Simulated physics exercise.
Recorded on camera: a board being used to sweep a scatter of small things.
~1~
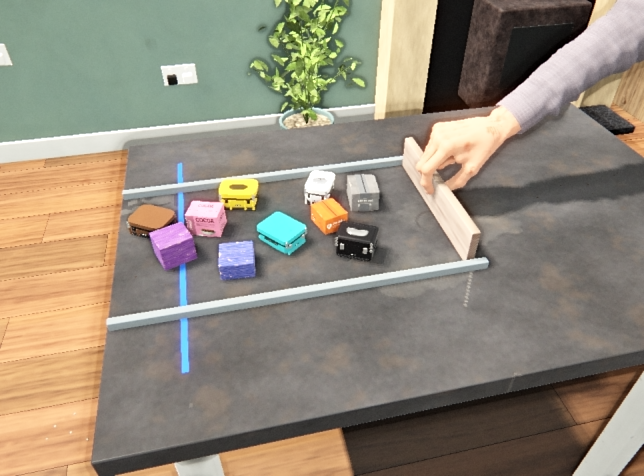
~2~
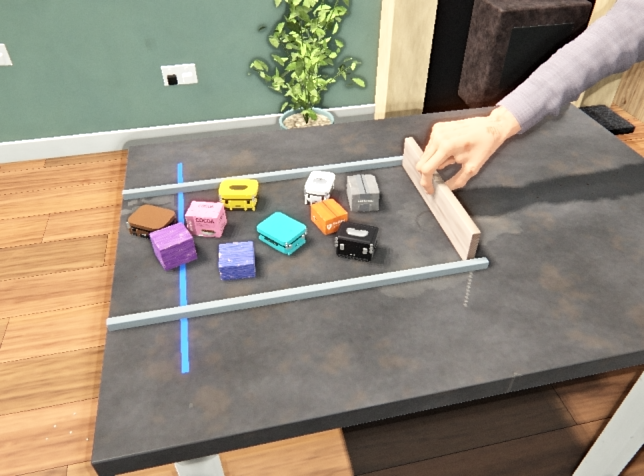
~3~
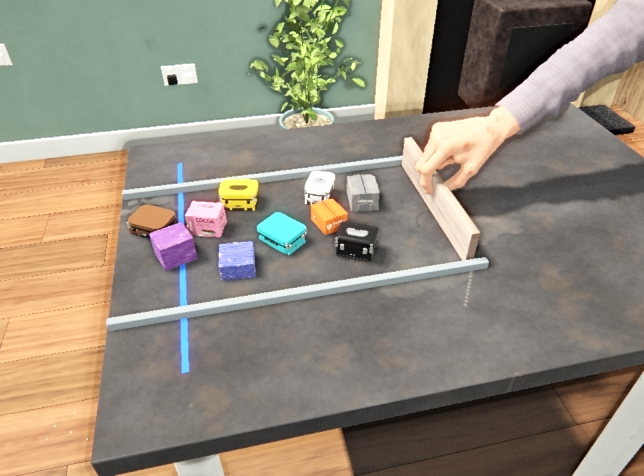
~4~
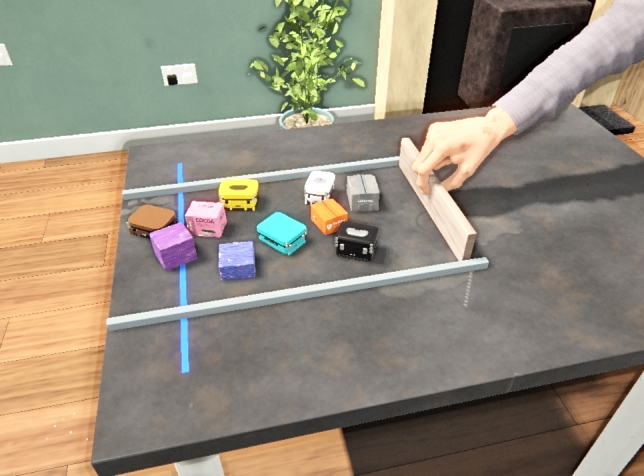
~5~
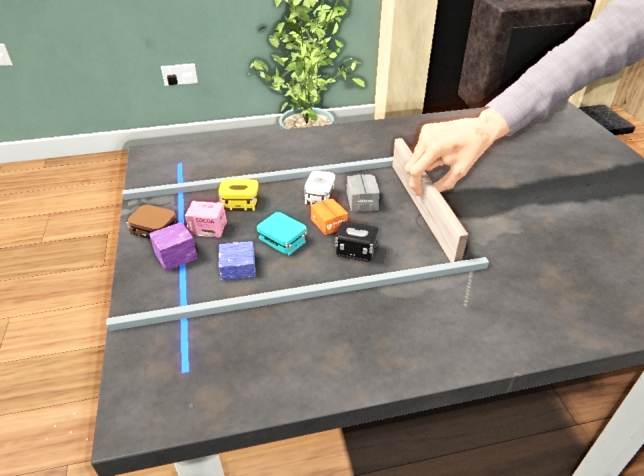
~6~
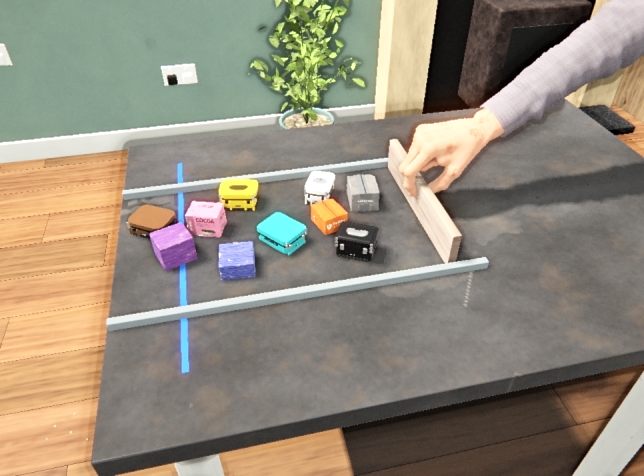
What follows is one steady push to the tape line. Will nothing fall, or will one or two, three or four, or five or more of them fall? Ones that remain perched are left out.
I expect that a single piece or a pair will leave the table.
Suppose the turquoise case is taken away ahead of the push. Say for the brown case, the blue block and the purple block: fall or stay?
Brown case down; blue block still up; purple block still up.
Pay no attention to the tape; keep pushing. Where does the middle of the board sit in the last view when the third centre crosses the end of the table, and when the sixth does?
It sits near (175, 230), and then near (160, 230).
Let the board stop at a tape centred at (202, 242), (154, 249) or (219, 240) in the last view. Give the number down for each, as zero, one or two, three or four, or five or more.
Lab note - count per position: Zero; five or more; no fall at all.
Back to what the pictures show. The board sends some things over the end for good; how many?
The number is 2.
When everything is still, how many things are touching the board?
4.
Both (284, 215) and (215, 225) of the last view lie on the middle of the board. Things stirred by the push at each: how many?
At first I count 7, and then 10.
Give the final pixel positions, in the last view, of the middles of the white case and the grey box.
Final positions: Near (163, 197); near (165, 220).
Early on, none off yet; brown case at rest near (153, 223); purple block at rest near (174, 246); pink box at rest near (207, 219).
Finally, the number that fall off is one or two; lost, purple block and brown case.
